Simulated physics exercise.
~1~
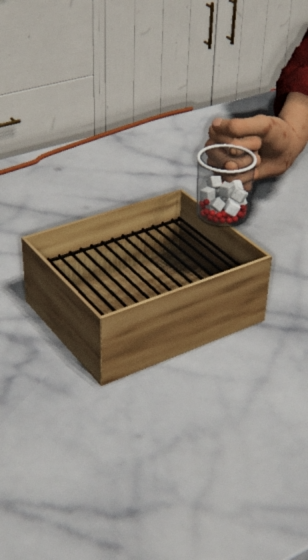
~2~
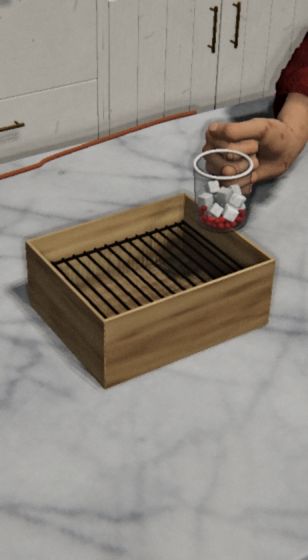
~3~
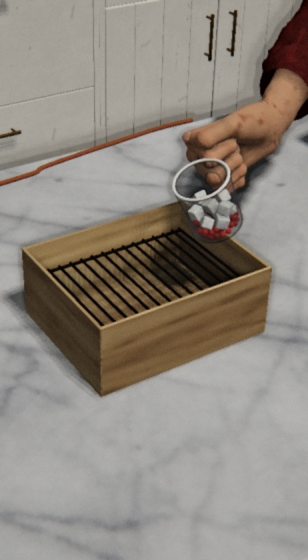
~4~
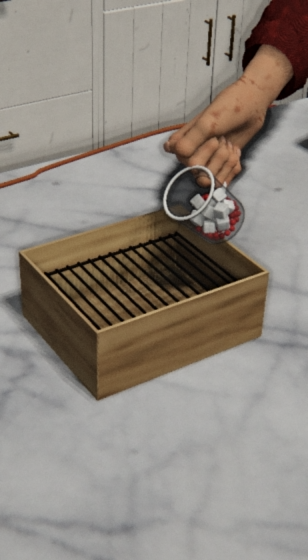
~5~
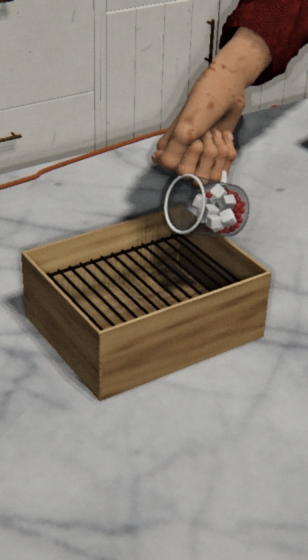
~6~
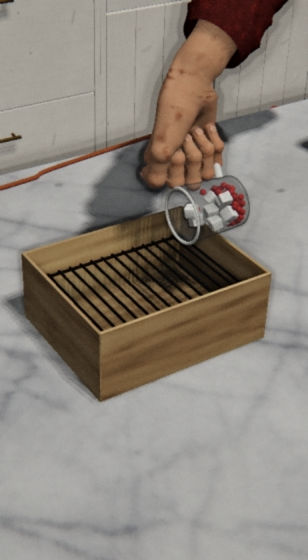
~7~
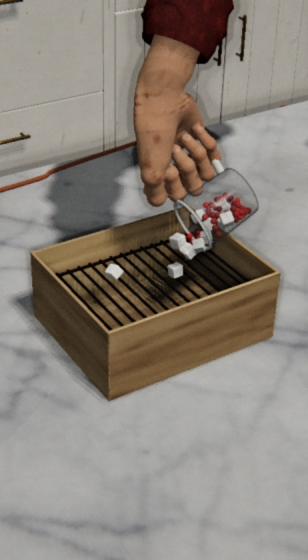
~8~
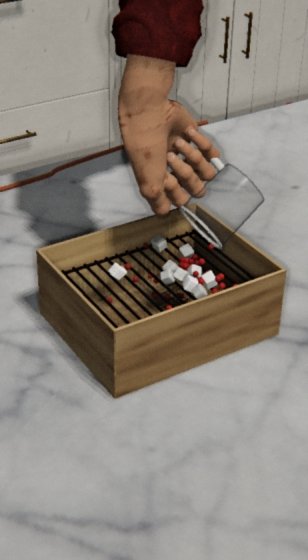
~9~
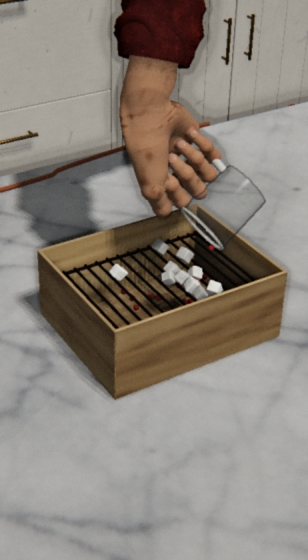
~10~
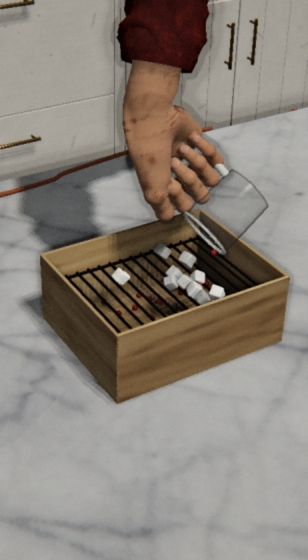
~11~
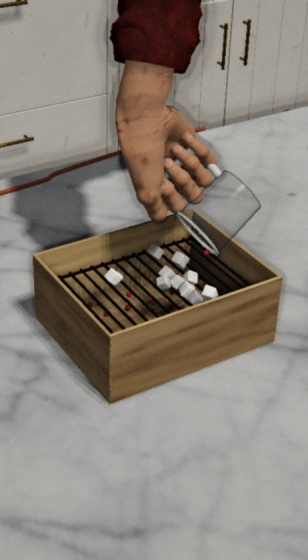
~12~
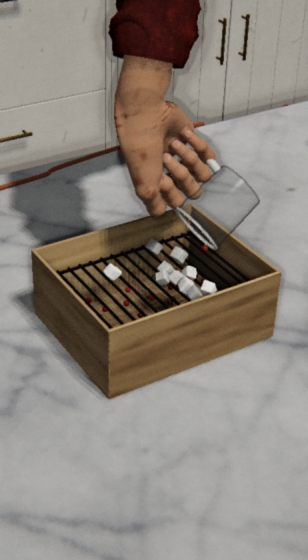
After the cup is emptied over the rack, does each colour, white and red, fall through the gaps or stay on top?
The white cubes stay on top of the rack, while nearly all the red pieces fall through the gaps.
